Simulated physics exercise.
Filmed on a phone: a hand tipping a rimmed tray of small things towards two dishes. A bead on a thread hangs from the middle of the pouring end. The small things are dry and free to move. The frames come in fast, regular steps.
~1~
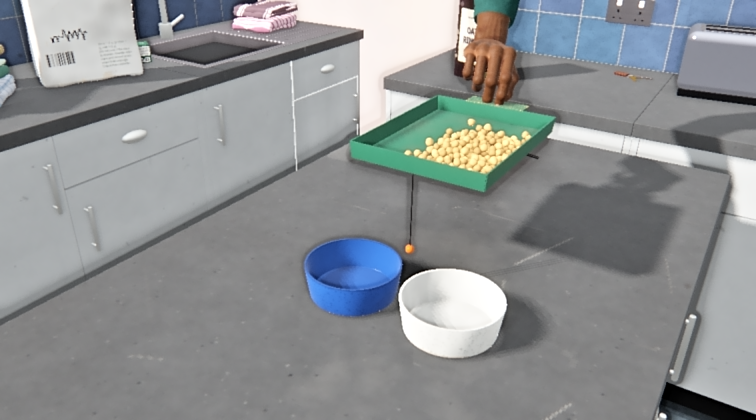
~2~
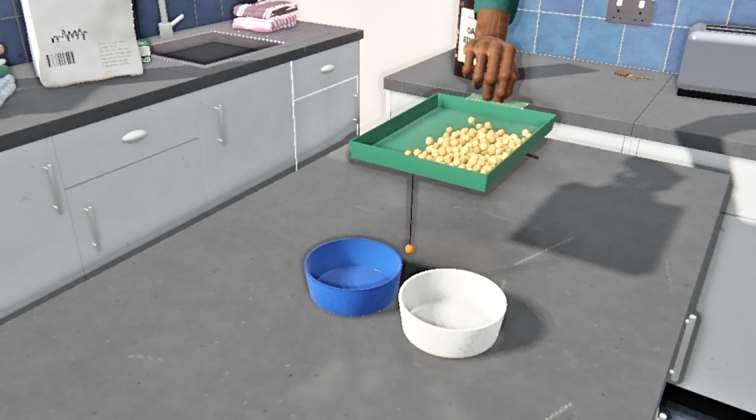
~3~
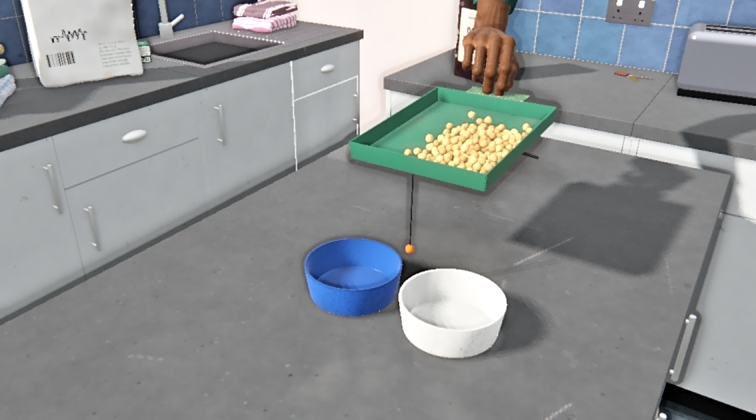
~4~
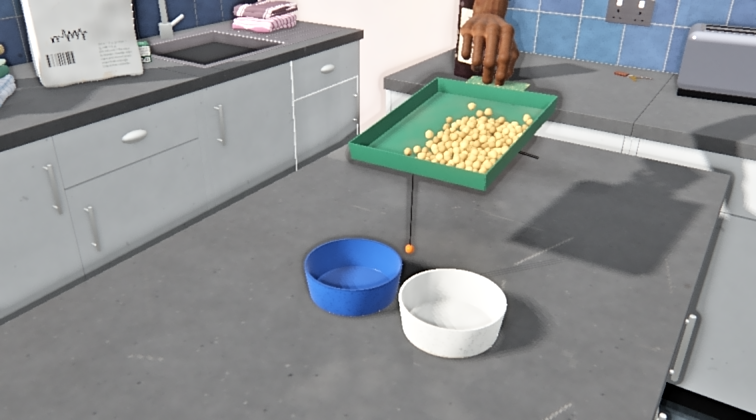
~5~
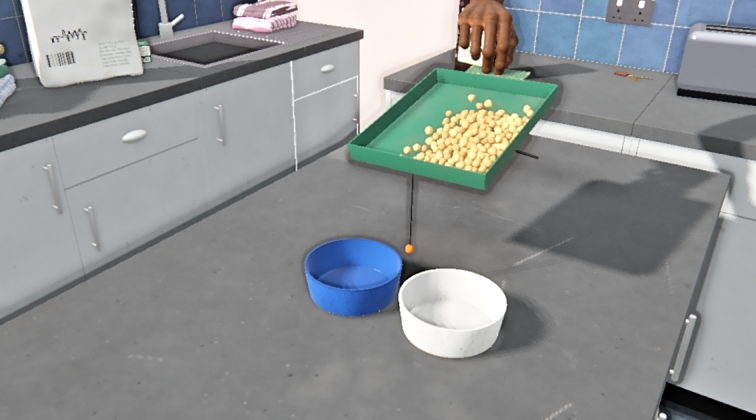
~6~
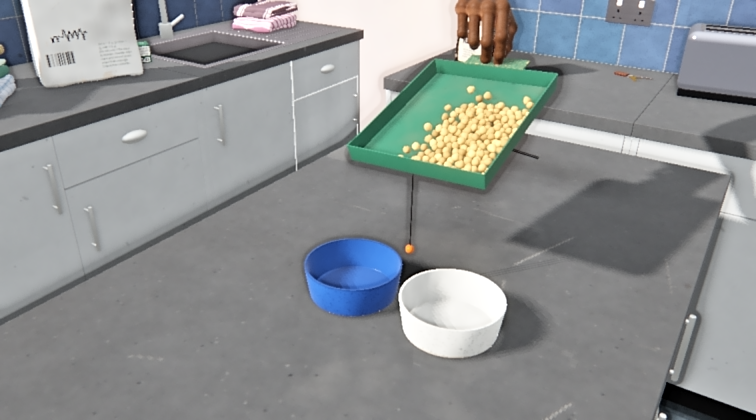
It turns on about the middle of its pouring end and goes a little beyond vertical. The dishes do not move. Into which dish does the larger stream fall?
The left-hand one ends fuller.
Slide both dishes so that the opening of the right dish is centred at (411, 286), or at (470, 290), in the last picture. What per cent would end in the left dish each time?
First some 20, then 40 per cent.
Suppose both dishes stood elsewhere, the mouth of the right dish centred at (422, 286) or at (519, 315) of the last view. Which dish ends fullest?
The first try: The right one. The second: Left.
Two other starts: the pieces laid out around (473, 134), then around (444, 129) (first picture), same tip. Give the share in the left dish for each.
Near 60 % and 70 %.
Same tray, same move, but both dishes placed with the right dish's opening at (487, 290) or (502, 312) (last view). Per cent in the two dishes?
The first gives 40 %, the second 70 %.
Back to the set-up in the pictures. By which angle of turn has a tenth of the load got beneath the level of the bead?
Near 110 degrees.
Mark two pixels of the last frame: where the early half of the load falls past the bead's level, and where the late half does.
The first part at (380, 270); the rest at (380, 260).
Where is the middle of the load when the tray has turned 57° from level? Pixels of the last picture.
Close to (434, 145).
Just after the last frame, tray tipped steeply; almost all on the tray; just a few in the air.
A moment on, tray tipped right over; almost all on the tray; just a few in the right dish; just a few in the left dish; just a few outside both.
Further on, tray tipped past a quarter turn; roughly a quarter in the right dish; roughly half in the left dish; roughly a quarter outside both.
When it is over, tray tipped past a quarter turn; roughly a quarter in the right dish; roughly half in the left dish; roughly a quarter outside both.
